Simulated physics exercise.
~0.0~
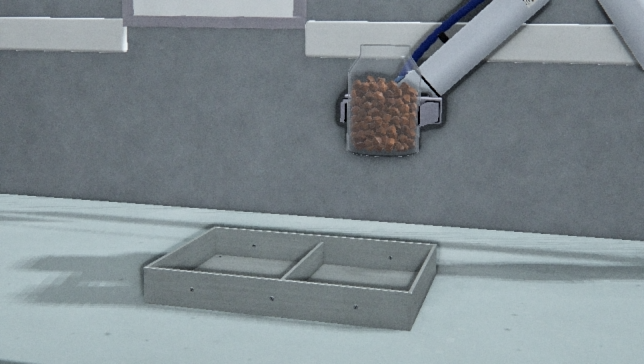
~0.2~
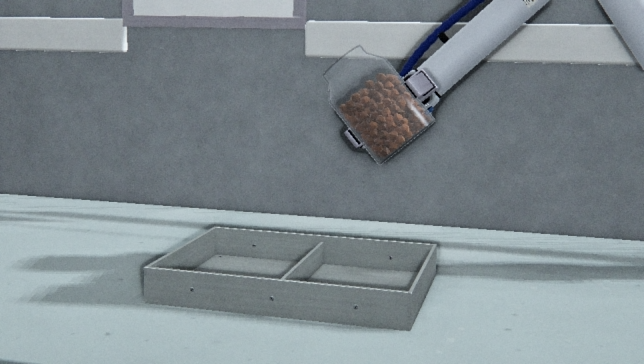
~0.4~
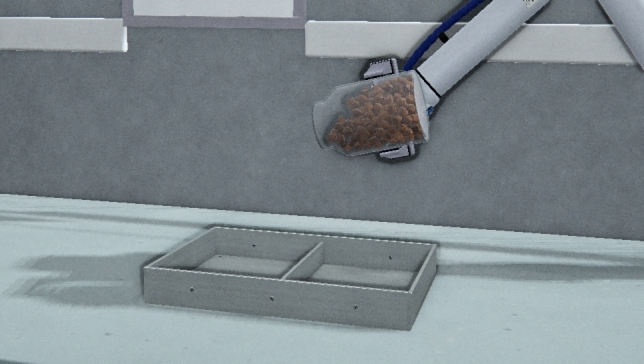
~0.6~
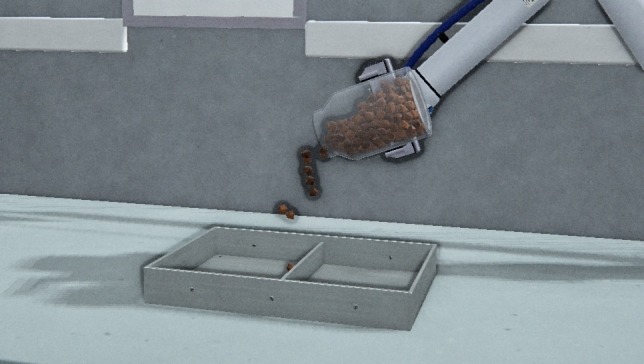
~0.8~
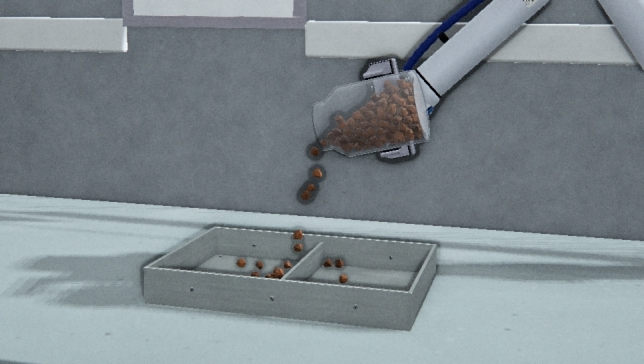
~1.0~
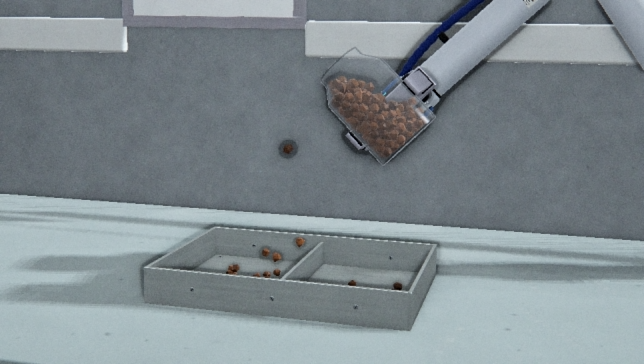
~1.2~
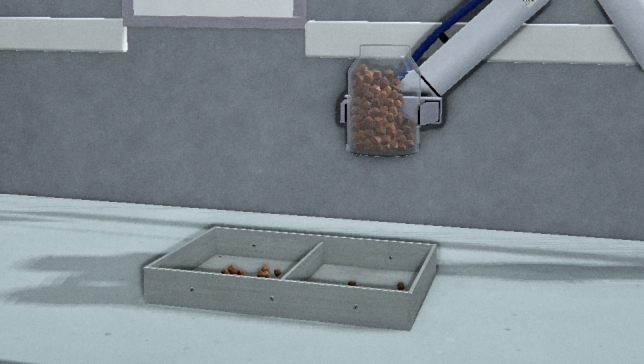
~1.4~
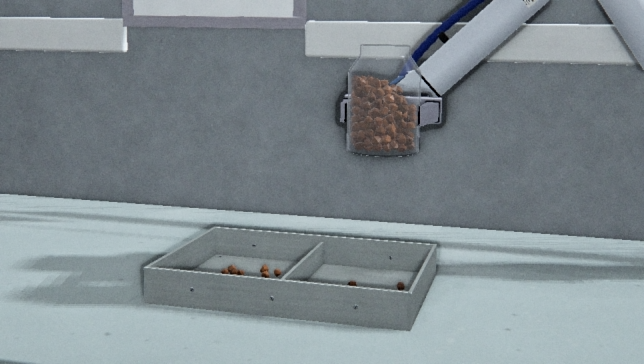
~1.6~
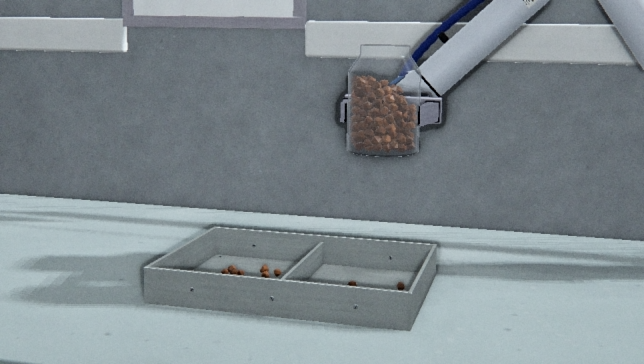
A clear jar filled with brown pellets is held upright by a robot arm reaching in from the upper right, above a pale table against a grey wall, seen from the side and slightly above. Below it sits a shallow grey tray divided in two by a cross wall. The arm tips the jar to the left until its mouth points slightly downward, and a thin trickle of pellets falls into both parts of the tray. The arm then turns the jar back upright as a last pellet drops. It ends still mostly full, with a small scattering in the tray, more in the left part than the right.
